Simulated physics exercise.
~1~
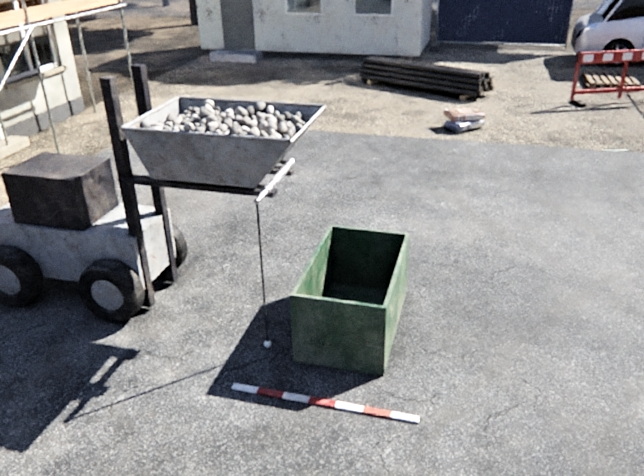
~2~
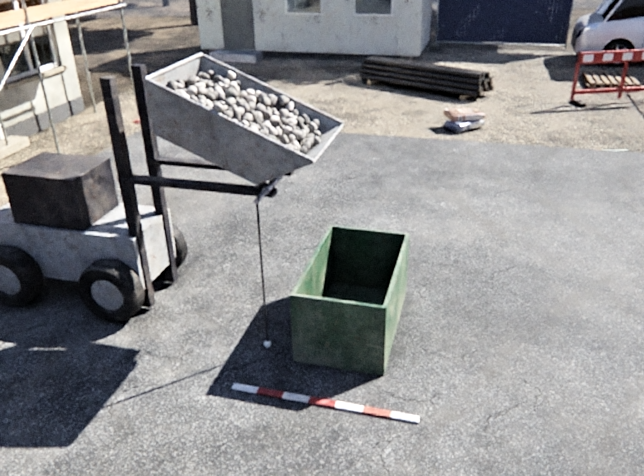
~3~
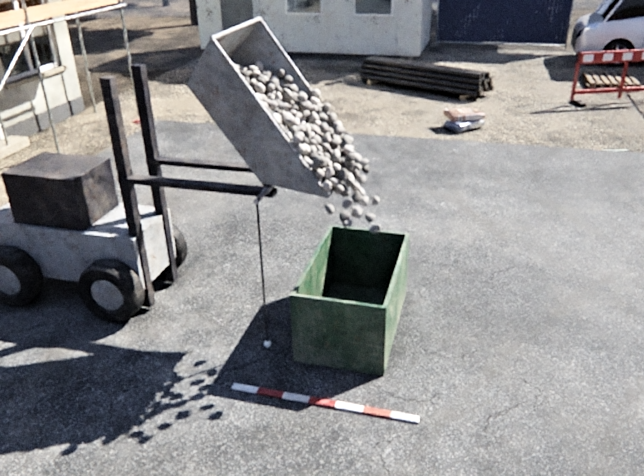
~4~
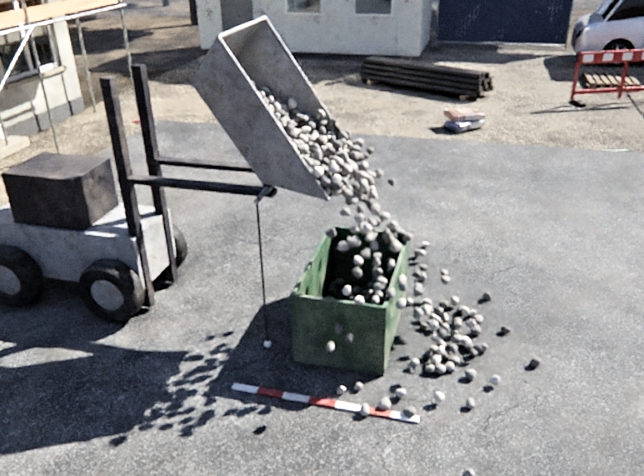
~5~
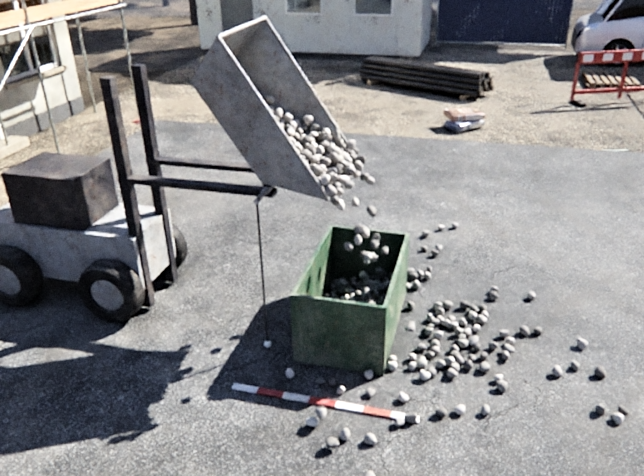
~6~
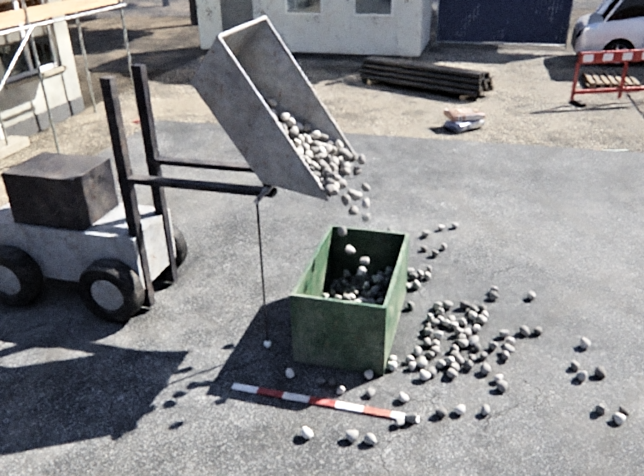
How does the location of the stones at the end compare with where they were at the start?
At the start they are all heaped in the raised skip on the left. By the end many have moved down and to the right, lying in the green bin and scattered on the ground, while some are still in the tilted skip.
Paved yard with a forklift's grey skip tipping right, spilling cobbles into a green bin and onto the ground, some remaining aboard.
